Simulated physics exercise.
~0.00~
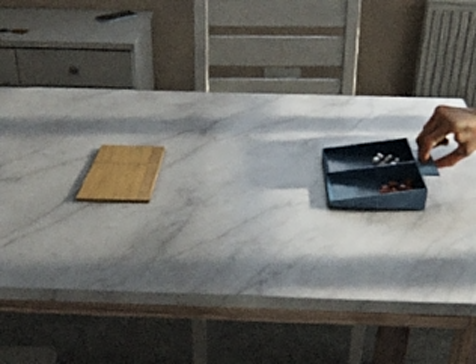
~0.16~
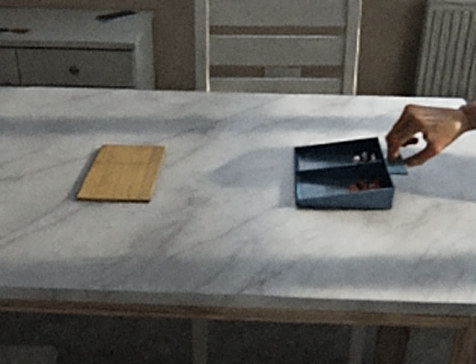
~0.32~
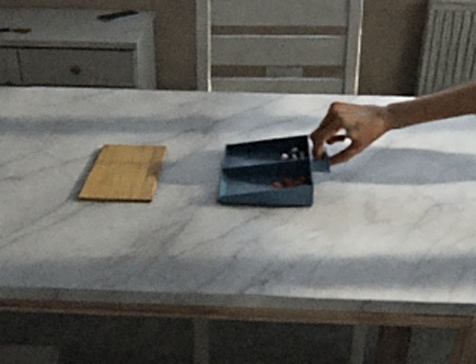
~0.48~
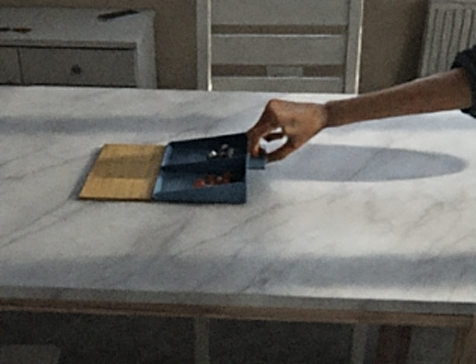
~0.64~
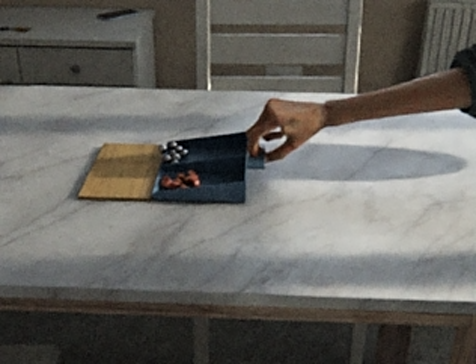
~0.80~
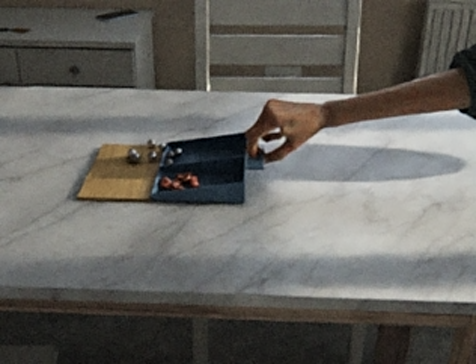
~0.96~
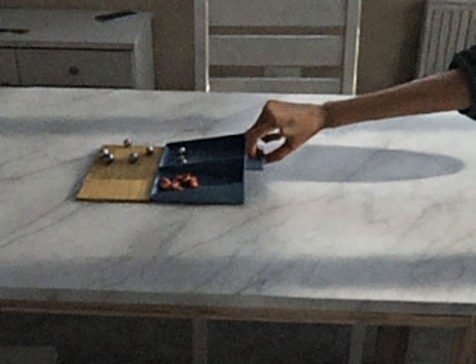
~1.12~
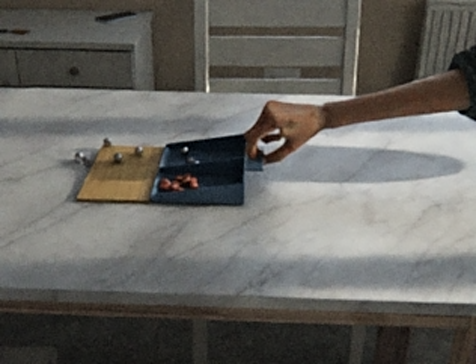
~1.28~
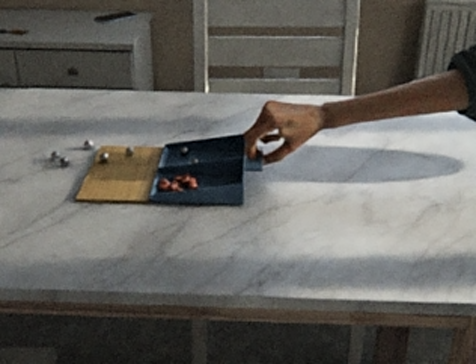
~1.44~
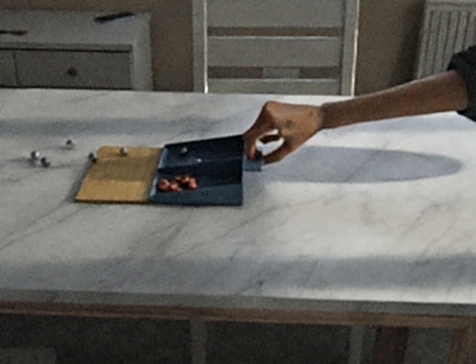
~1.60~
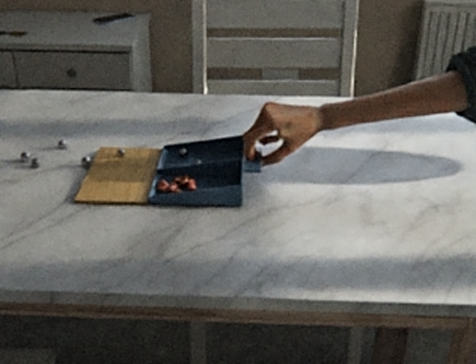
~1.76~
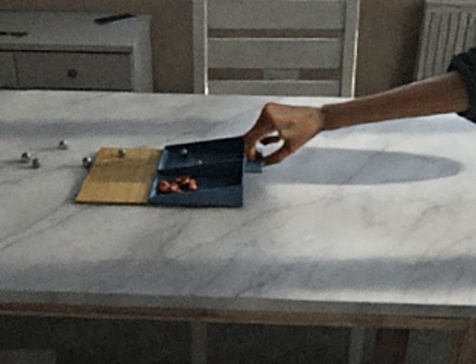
At the start, a hand holds the right side of a shallow dark blue tray on a marble-patterned table, with small silvery balls in its far section and reddish pieces in its near one. The hand slides the tray left toward a flat wooden board. The tray stops against the board, and both groups shift forward to its front edge. The silvery balls then roll out across the board, and some continue onto the tabletop beyond. At the end, the reddish pieces remain inside the tray, while most of the silvery balls lie outside it and the hand still holds on.
